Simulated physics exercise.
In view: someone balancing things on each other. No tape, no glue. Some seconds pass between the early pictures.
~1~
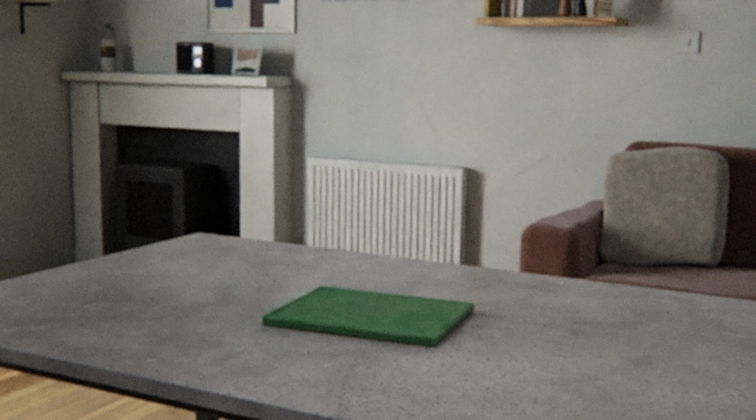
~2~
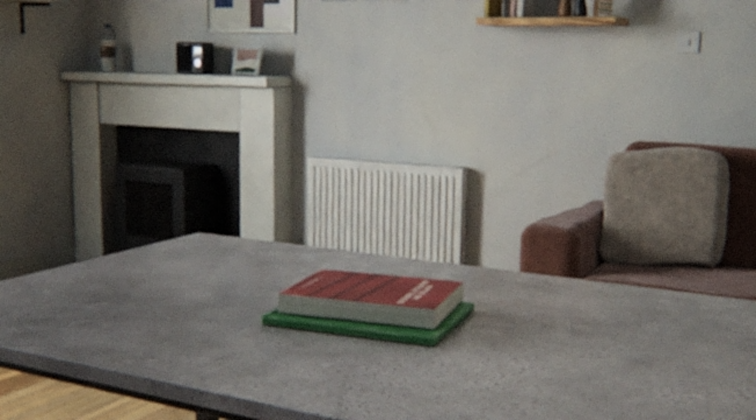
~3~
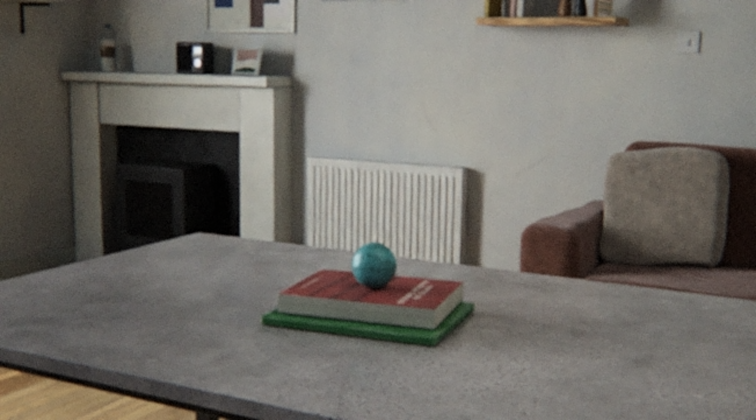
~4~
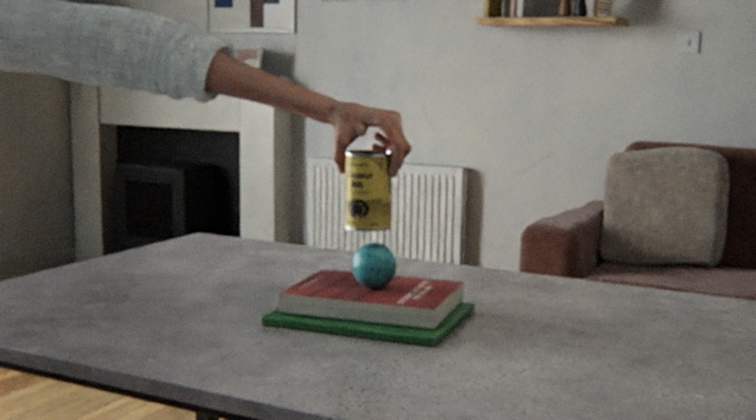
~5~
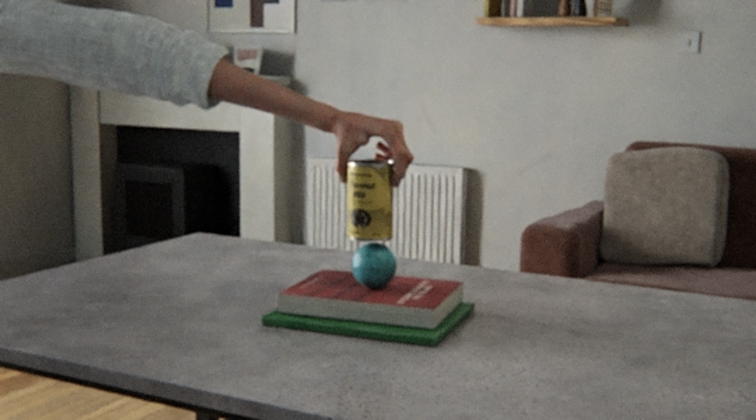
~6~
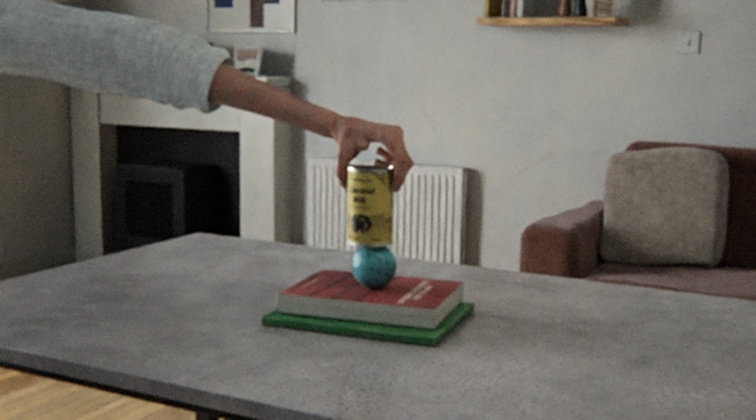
We see a green slab on a grey table, then a red book lying on it and a turquoise ball on the book. A hand reaches in from the left and lowers a yellow tin onto the ball, still holding it.
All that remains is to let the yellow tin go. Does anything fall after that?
It gives way.
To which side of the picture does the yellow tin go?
It goes to the left.
Then, 0.50 s after the last picture, yellow tin now fallen.
Then, 0.70 s after the last picture, things are still on the move.
Then, 0.90 s after the last picture, as before.
At rest, fallen, yellow tin; the other 3 in place. Seen from the same camera at the end, yellow tin near (220, 274). The pile loses its balance.
